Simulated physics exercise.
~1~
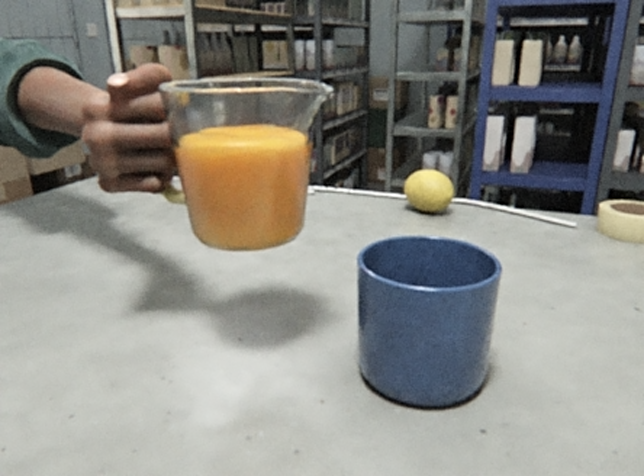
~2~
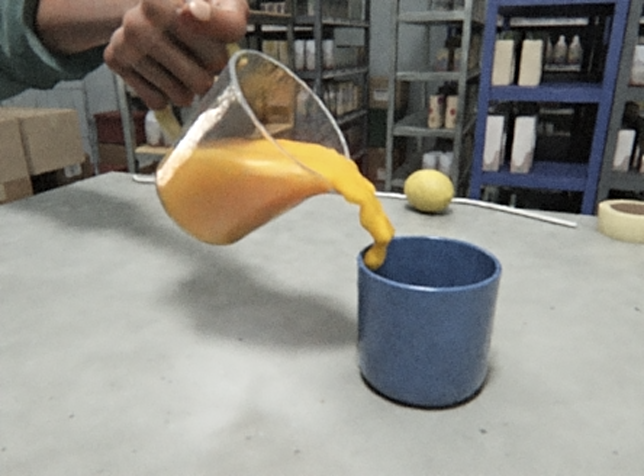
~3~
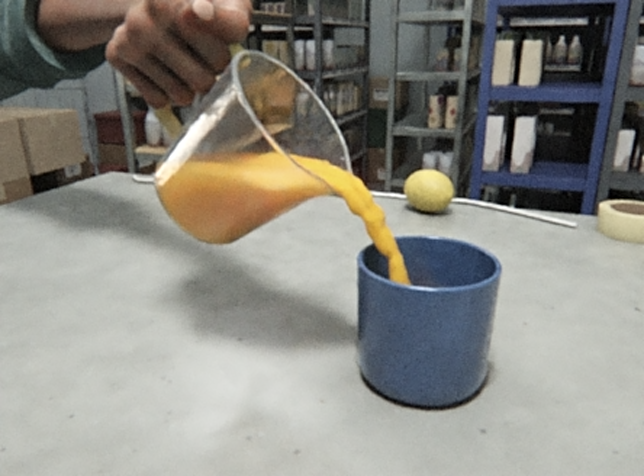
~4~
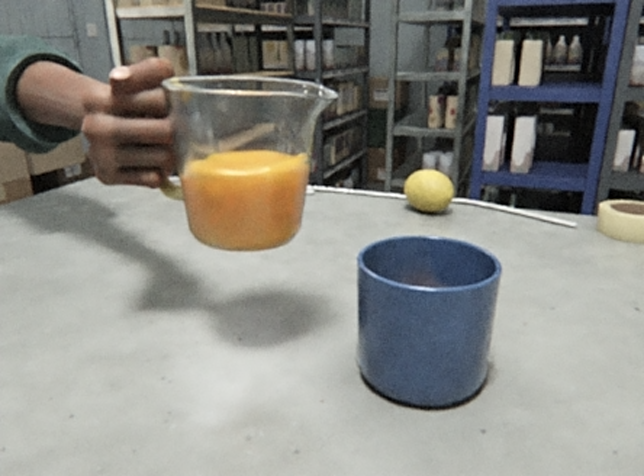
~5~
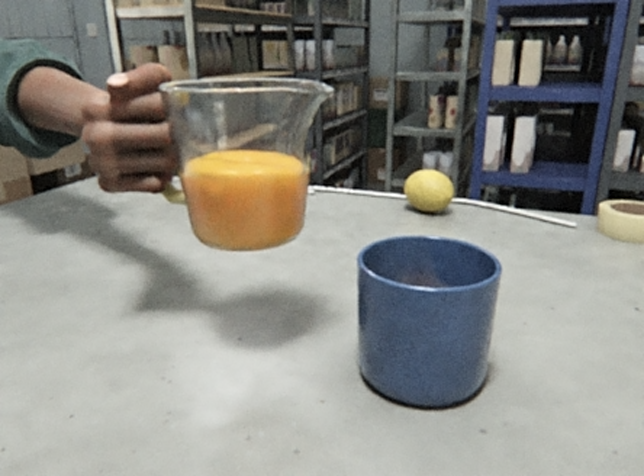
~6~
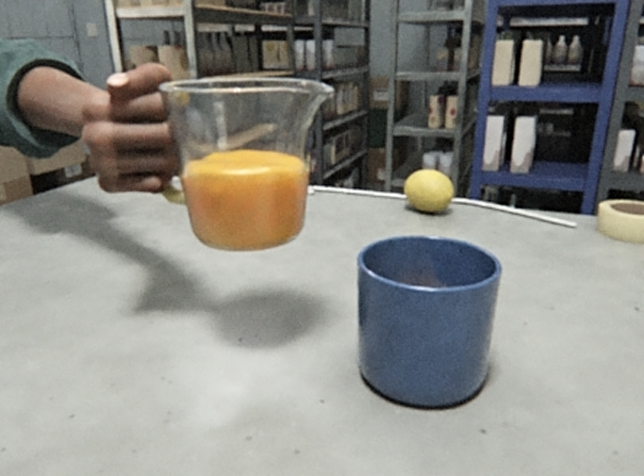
A hand in a dark green sleeve holds a clear glass jug of orange juice above a grey worktop, left of a blue mug, in a storeroom seen from a fixed, slightly raised view. Behind them are a yellow, lemon-like fruit, a thin pale rod, a roll of tape at the right edge and shelves of containers. The hand lifts and tips the jug rightwards, sending a stream of juice over the mug's near-left rim and inside. It then turns the jug level again, stopping the flow. Finally, the hand holds the jug still, its juice lower than before, beside the upright mug.
